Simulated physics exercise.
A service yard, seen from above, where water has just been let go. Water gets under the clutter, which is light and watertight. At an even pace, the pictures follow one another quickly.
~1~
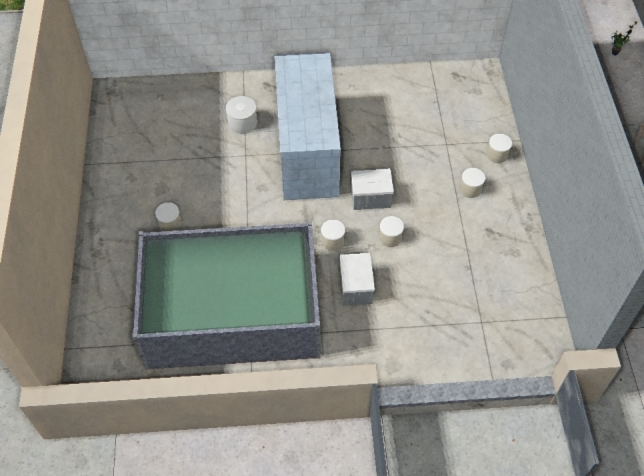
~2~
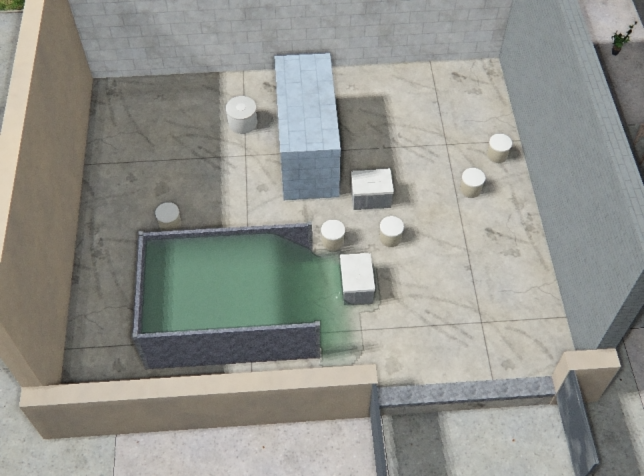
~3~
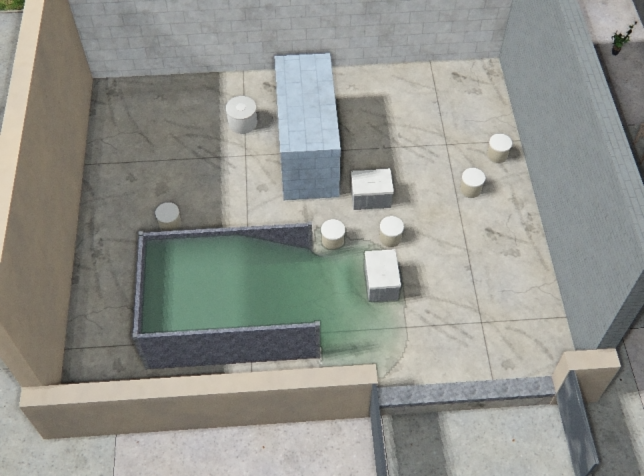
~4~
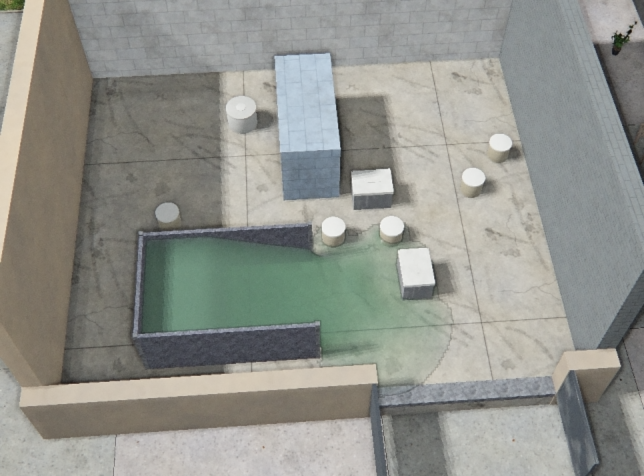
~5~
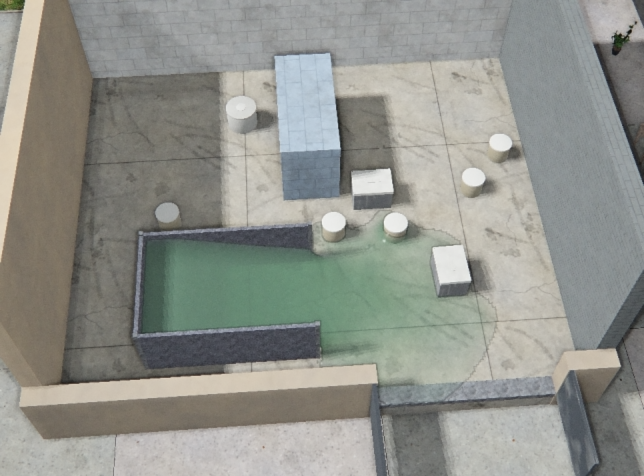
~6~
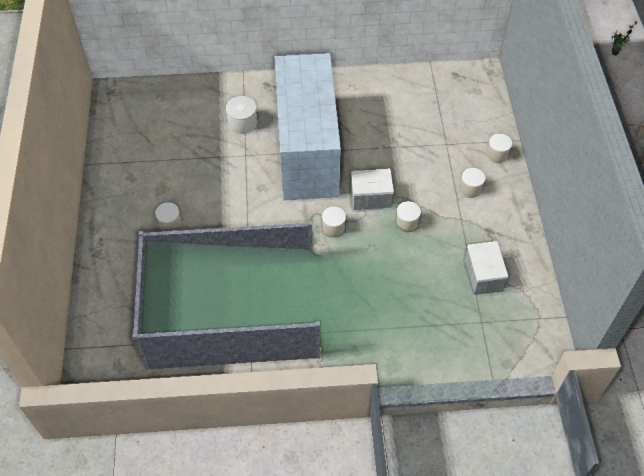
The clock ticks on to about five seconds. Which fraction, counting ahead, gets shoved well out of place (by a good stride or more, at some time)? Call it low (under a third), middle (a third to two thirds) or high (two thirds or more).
Middle.
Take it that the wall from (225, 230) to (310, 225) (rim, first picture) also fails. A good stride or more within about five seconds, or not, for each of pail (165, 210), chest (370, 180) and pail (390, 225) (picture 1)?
One after another: Never gets that far, then goes the distance, then goes the distance.
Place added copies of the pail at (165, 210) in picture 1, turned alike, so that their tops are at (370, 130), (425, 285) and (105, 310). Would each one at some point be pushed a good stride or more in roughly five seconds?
Listed in sequence, the answers are remains nearby, displaced a stride and remains nearby.
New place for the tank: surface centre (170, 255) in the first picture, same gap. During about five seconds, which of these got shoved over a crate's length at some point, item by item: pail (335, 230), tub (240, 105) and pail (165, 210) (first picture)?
Object by object, in turn: Travelled a good distance, lingered near its place, lingered near its place.
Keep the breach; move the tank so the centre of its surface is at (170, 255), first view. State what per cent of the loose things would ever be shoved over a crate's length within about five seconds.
Roughly 80 %.
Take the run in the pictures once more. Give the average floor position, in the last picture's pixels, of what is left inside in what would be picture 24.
Somewhere near (373, 150) in the last view.
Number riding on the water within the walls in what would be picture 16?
Number: 3.
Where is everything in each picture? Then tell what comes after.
In the first picture, a chest at (357, 272), on the bottom; a pail at (392, 226), on the bottom; 0 of 8 have shifted.
In the second picture, a chest at (357, 272), on the bottom; a pail at (392, 226), on the bottom; 0 of 8 have shifted.
In the third picture, a chest at (383, 268), on the bottom, a stride from its start; a pail at (392, 226) rests on the ground; 1 of 8 have shifted.
In the fourth picture, a chest at (417, 266), on the bottom, a stride from its start; a pail at (392, 226), on the bottom; 1 of 8 have shifted.
In the fifth picture, a chest at (452, 264) rests on the ground, a stride from its start; a pail at (396, 222), on the bottom, close to its start; 3 of 8 have shifted.
In the sixth picture, a chest at (488, 260), on the bottom, far from its start; a pail at (409, 211) rests on the ground, a stride from its start; 3 of 8 have shifted.
A moment on, 2 of 8 are well off their spots; 0 afloat.
Next, 4 of 8 are well off their spots; 3 afloat.
Later, 4 of 8 are well off their spots; 4 afloat.
In the end, 4 of 8 are well off their spots, and 4 have been at some point; 3 afloat.
